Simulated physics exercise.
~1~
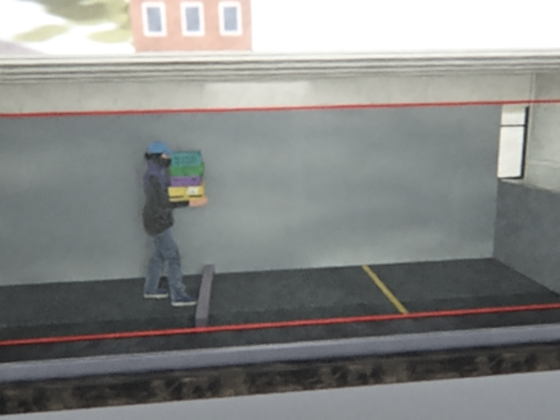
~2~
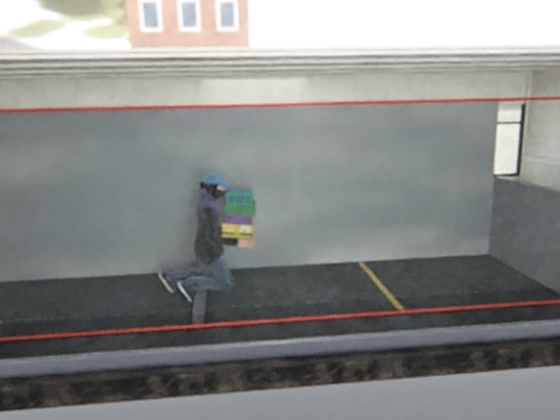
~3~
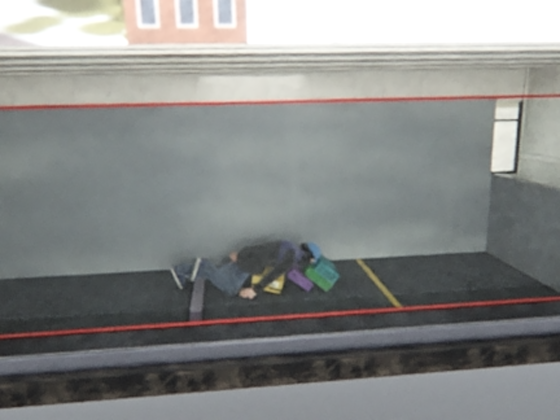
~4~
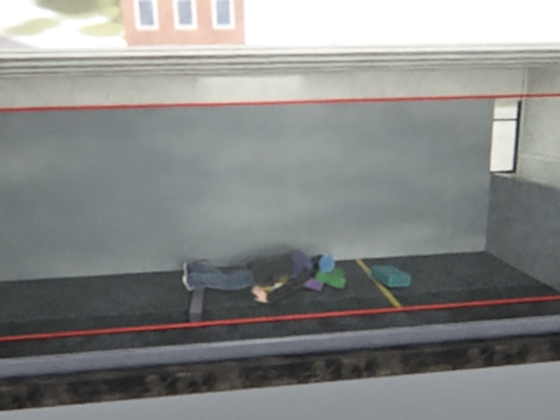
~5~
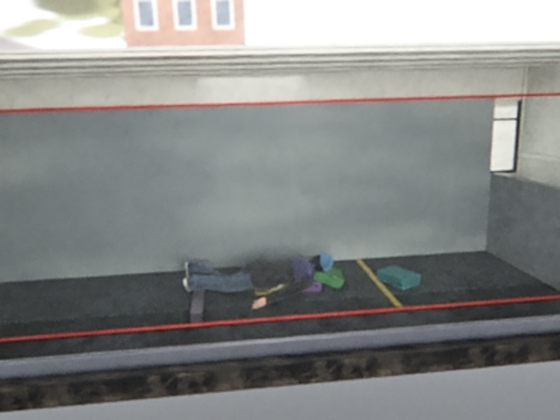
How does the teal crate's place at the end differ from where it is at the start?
At the start the teal crate is on top of the stack in the courier's arms, left of the yellow line. At the end it lies on the floor to the right of the line.
